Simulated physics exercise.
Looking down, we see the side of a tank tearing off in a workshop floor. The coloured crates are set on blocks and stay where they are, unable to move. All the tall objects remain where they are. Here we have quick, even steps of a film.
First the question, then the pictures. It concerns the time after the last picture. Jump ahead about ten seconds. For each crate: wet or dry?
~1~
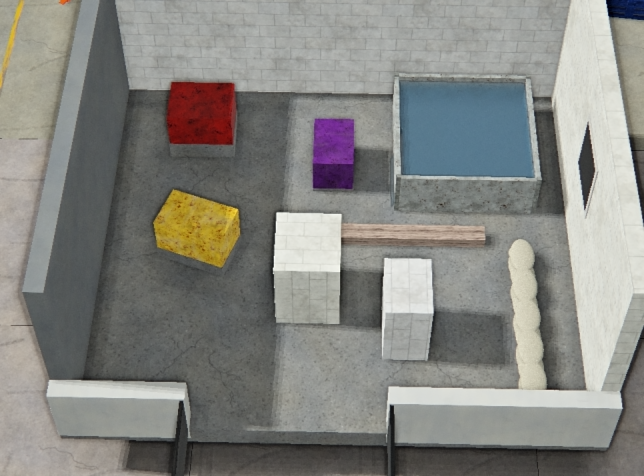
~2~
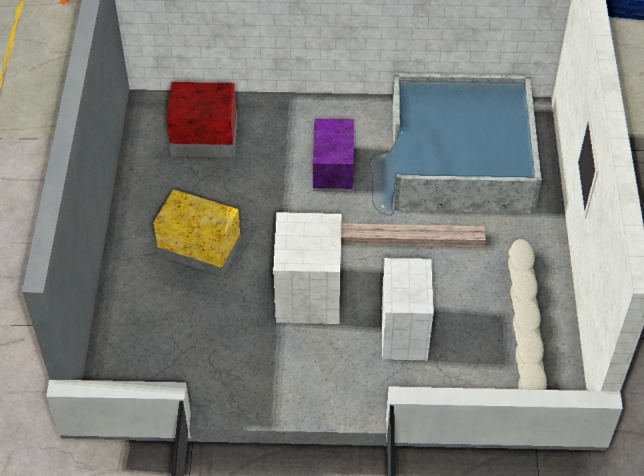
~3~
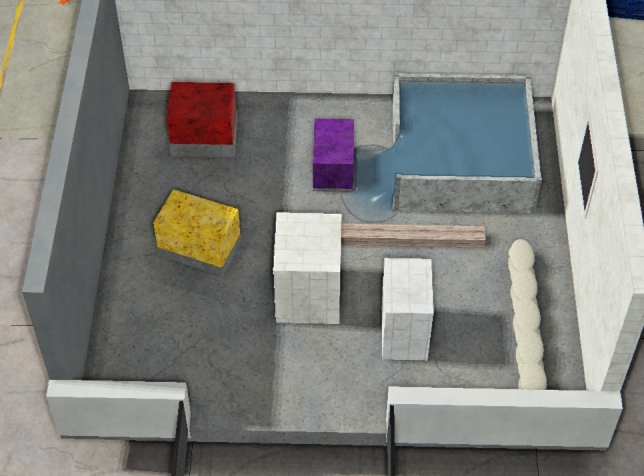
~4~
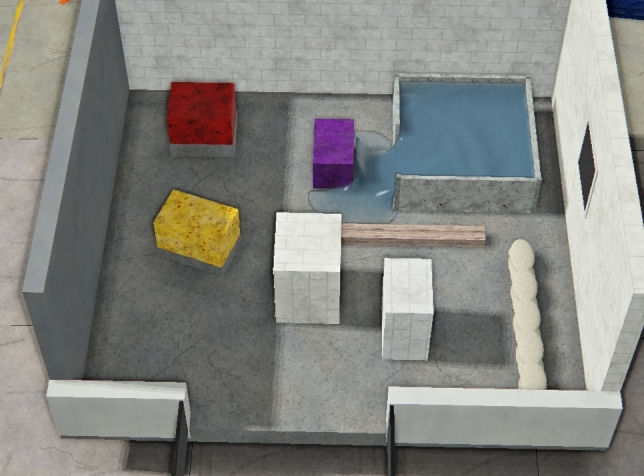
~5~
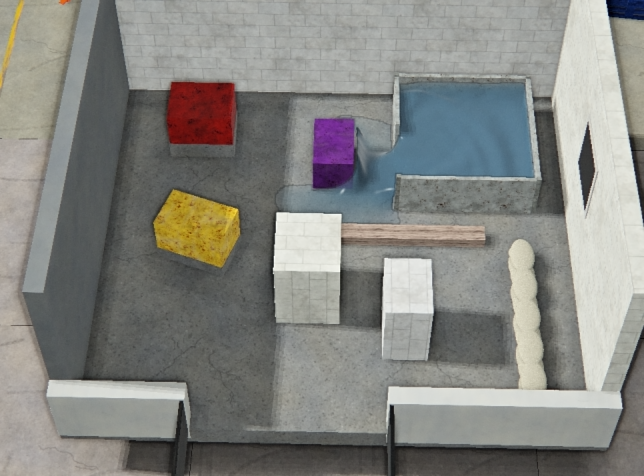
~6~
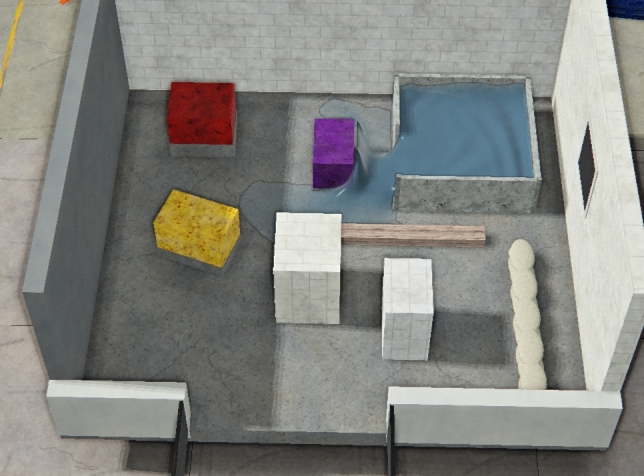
My prediction: I expect the purple crate to get touched, I expect the red crate to never get touched, I expect the yellow crate to get touched.
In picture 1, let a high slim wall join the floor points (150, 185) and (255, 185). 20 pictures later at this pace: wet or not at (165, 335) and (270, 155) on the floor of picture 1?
Reached, reached.
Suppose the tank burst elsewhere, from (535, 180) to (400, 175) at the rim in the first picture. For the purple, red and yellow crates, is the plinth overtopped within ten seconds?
Here goes: Purple crate - hit; red crate - left alone; yellow crate - left alone.
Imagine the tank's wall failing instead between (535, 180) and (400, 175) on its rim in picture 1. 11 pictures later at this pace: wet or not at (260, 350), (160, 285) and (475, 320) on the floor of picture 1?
Point one: Not reached. Point two: Not reached. Point three: Reached.
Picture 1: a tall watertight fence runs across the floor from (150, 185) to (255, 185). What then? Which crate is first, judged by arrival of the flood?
That would be the crate marked purple.
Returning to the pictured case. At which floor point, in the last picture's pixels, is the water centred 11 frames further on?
At about (399, 172).
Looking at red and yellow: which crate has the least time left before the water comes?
The crate marked yellow, I say.
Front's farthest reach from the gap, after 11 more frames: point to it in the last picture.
Approximate pixel: (126, 375).
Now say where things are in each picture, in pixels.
The first frame shows still water in the open tank at (465, 129).
In the second frame, water pours out at (399, 170) and has run to (386, 209).
In the third frame, the front is at (358, 153), out from the gap at (399, 173).
In the fourth frame, the front is at (316, 201), out from the gap at (398, 174).
In the fifth frame, water pours out at (398, 173) and has run to (283, 204).
In the sixth frame, the front is at (249, 210), out from the gap at (399, 173).
A moment on, water covers 20 % of the floor; the purple crate water round its plinth, the red crate not reached, the yellow crate water round its plinth.
Next, water covers 40 % of the floor; the purple crate water round its plinth, the red crate water round its plinth, the yellow crate water round its plinth.
Then, water covers 65 % of the floor; the purple crate water round its plinth, the red crate water round its plinth, the yellow crate water round its plinth.
Later, water covers 80 % of the floor; the purple crate water round its plinth, the red crate water round its plinth, the yellow crate water round its plinth.
In the end, water covers 95 % of the floor; the purple crate was topped, the red crate stayed above the water, the yellow crate was topped.
